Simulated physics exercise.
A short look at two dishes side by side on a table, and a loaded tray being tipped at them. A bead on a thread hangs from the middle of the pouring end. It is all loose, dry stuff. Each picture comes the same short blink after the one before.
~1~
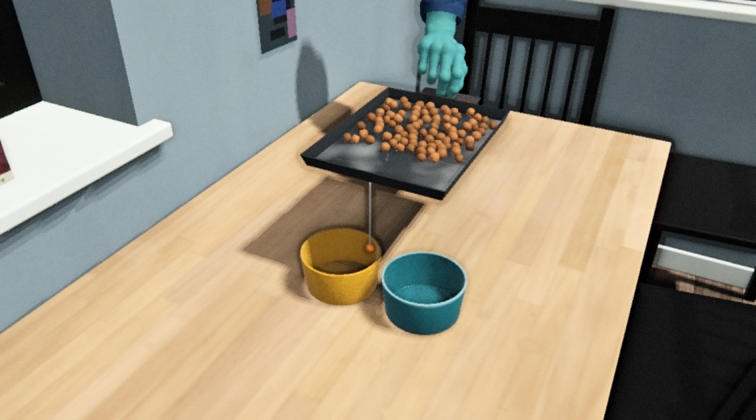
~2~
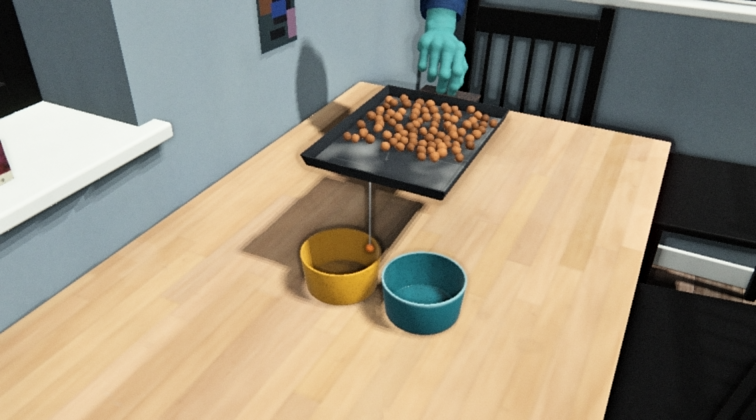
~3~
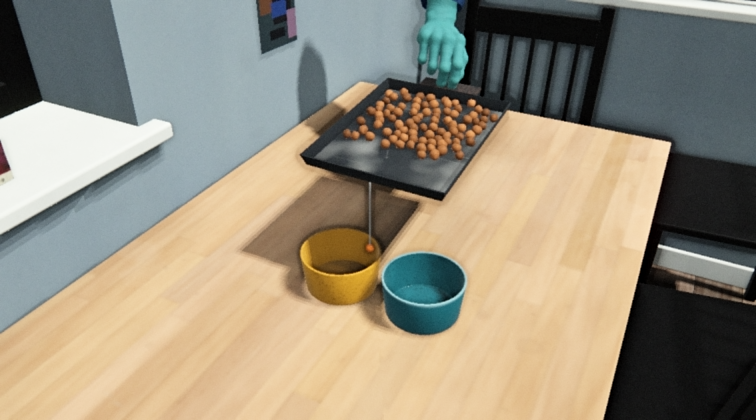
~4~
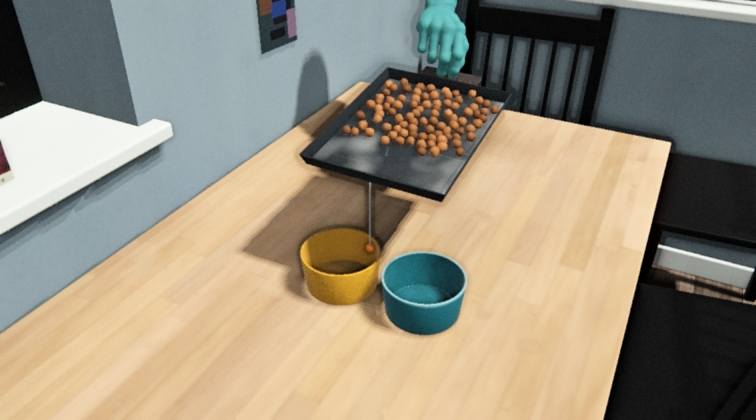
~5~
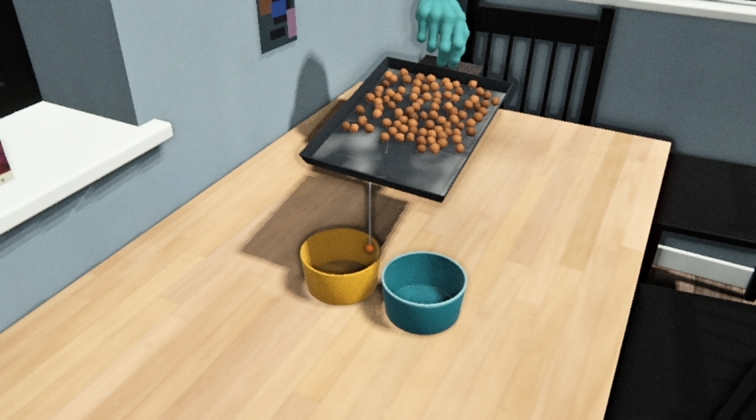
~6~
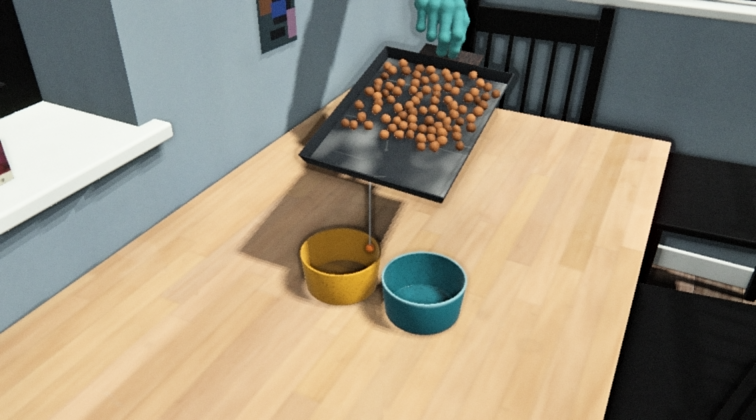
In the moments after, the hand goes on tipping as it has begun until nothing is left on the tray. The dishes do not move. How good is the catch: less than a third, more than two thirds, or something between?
The two hold between a third and two thirds of the load.
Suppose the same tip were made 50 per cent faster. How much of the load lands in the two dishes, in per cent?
Some 50 per cent.
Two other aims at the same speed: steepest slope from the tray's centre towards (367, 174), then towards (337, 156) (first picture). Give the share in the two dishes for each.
About 40 and 60 per cent.
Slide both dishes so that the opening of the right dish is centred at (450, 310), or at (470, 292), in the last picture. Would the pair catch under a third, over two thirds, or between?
One: Above two thirds. Two: In the middle band.
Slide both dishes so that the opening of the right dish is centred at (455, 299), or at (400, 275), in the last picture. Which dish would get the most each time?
One: The left-hand dish. Two: The dish on the right.
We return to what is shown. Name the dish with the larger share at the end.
The winner is the right-hand dish.
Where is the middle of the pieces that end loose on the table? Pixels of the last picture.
Close to (344, 343).
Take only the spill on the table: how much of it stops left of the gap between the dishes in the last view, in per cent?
It comes to 80 per cent or so.
Soon after the last picture, tray tipped steeply; most on the tray; a stray few in the right dish; a stray few outside both; a small part in the air.
A little later, tray tipped right over; about half on the tray; a small part in the right dish; a stray few in the left dish; about a quarter outside both; about a quarter in the air.
Later still, tray tipped past a quarter turn; about a third in the right dish; a small part in the left dish; about half outside both.
At rest, tray tipped past a quarter turn; about a third in the right dish; a small part in the left dish; about half outside both.
